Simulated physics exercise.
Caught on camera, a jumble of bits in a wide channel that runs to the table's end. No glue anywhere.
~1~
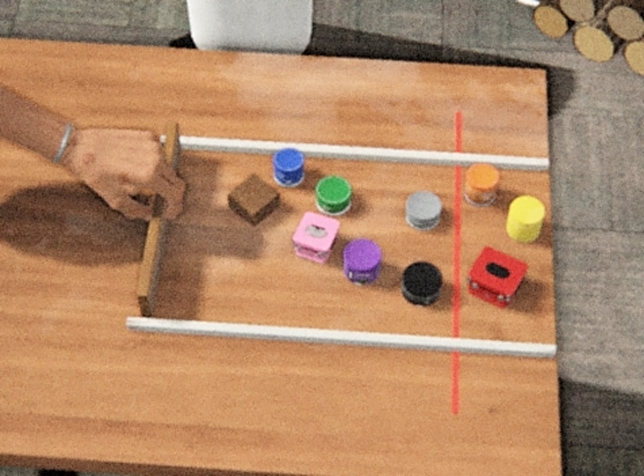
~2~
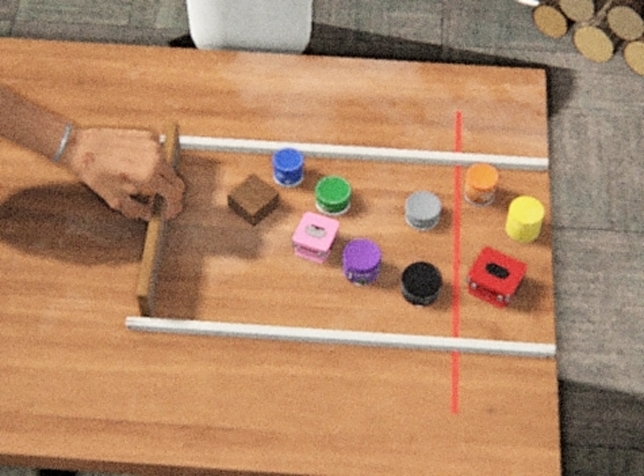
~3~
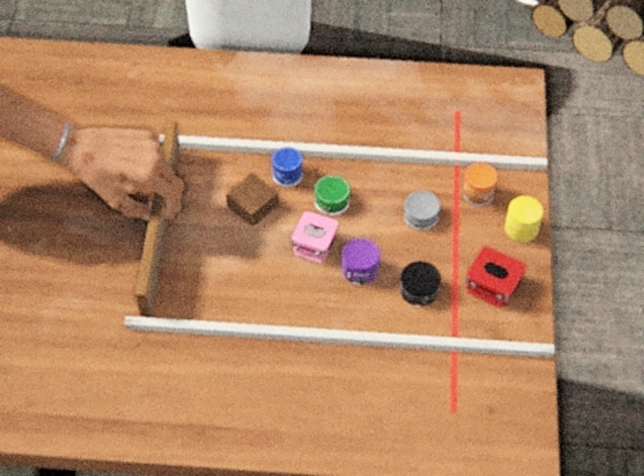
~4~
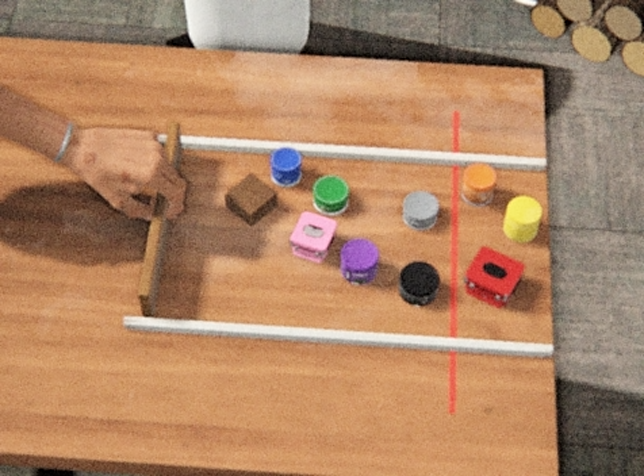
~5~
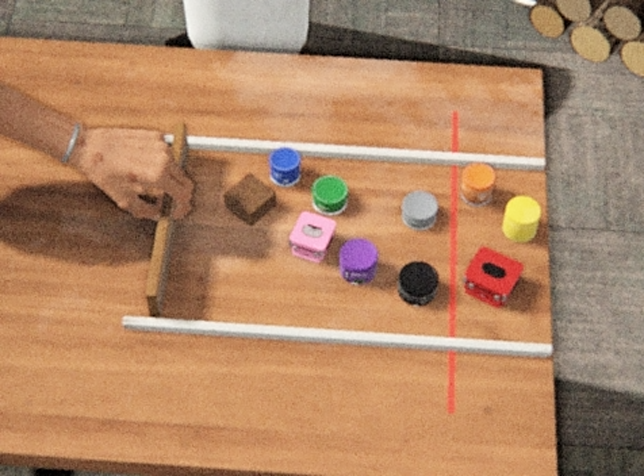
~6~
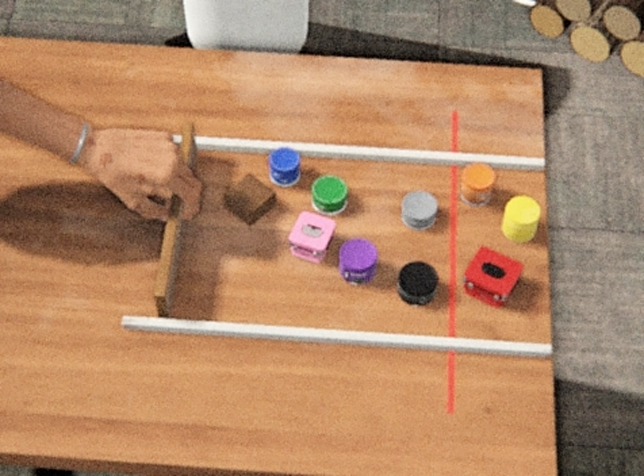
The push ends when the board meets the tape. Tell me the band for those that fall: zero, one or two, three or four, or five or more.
Here the number that fall off is zero.
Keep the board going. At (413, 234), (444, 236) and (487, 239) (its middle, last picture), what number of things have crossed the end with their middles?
Place by place, 0, 0 and 1.
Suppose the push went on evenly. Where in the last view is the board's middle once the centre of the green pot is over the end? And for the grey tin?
Its middle is around (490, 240) and around (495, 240).
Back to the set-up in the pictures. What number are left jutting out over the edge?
The number is 1.
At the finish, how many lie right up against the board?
5 of them.
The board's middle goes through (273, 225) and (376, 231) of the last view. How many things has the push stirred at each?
3 and 7.
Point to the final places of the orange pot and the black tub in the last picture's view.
About (523, 175), and the other about (473, 304).
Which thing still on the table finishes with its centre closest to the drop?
The yellow lid ends nearest.
Soon after, none off yet; yellow lid at rest near (521, 220); red case at rest near (492, 278); orange pot at rest near (477, 185).
In the end, the number that fall off is zero.
